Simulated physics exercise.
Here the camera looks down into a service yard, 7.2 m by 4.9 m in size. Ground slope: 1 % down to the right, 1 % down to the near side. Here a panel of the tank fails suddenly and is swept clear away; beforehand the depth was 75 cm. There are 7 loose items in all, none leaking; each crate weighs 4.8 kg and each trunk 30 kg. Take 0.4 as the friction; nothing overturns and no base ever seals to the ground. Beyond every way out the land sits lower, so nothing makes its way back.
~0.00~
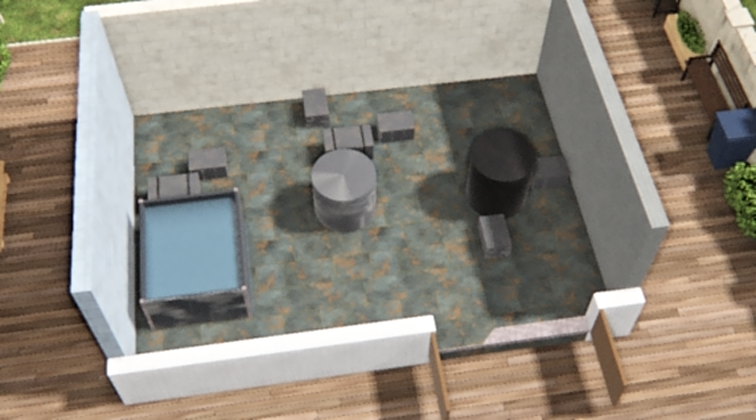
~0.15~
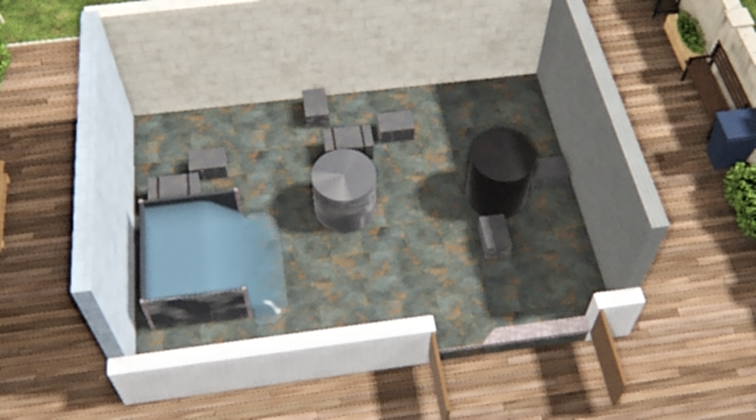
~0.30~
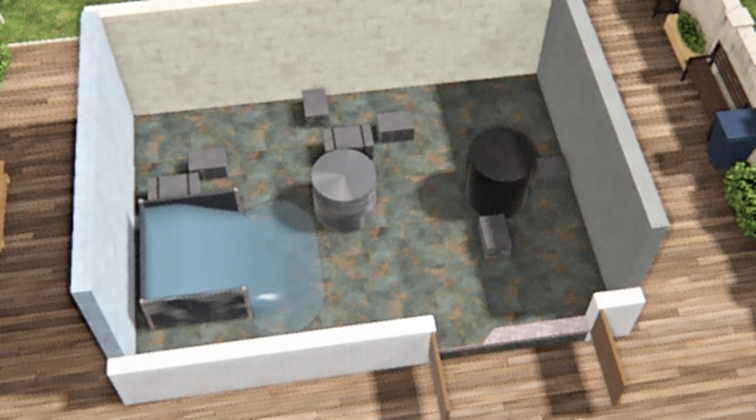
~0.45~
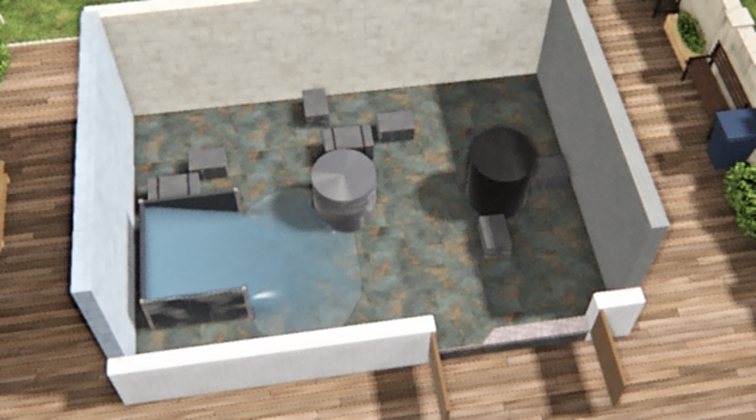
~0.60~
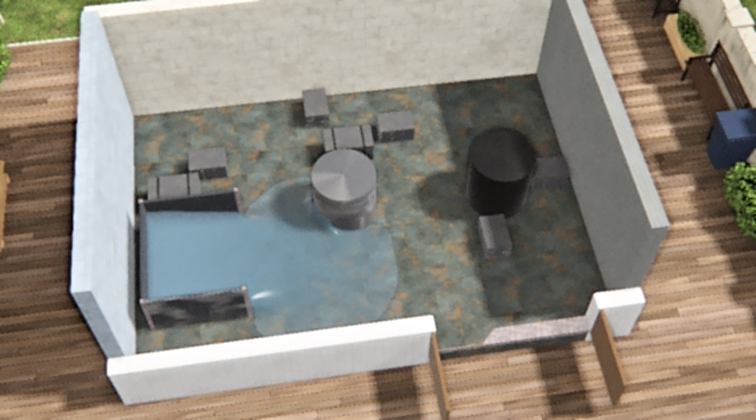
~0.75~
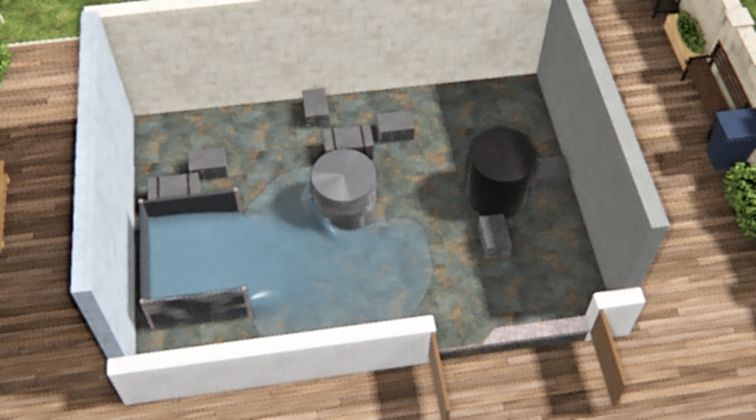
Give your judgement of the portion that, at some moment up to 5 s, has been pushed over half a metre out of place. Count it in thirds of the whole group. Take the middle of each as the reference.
Within the middle third.
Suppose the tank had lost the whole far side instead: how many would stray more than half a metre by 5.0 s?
Then the count would be 6.
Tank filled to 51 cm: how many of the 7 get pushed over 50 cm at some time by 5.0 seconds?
That would make 3 of them.
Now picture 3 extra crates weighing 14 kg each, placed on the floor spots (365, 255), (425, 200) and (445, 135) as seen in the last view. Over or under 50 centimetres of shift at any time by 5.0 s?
In the order asked: Above the mark; below the mark; below the mark.
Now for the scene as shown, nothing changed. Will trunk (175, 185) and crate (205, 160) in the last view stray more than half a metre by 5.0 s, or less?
The first one is undershooting and the second one is undershooting.
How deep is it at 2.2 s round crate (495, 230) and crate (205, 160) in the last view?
Some 15 cm at the first, some 0 cm at the second.
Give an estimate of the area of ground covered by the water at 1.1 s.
Flooded: Near 13 m2.
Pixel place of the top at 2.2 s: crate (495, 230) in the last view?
Near (581, 218).
After 1.1 s 0 of 7 are over 50 cm from their spots; 0 afloat.
After 2.2 s 1 of 7 are over 50 cm from their spots; 2 afloat.
After 3.5 s 3 of 7 are over 50 cm from their spots; 2 afloat.
After 5.0 s 4 of 7 are over 50 cm from their spots, and 4 have been at some point; 3 afloat.
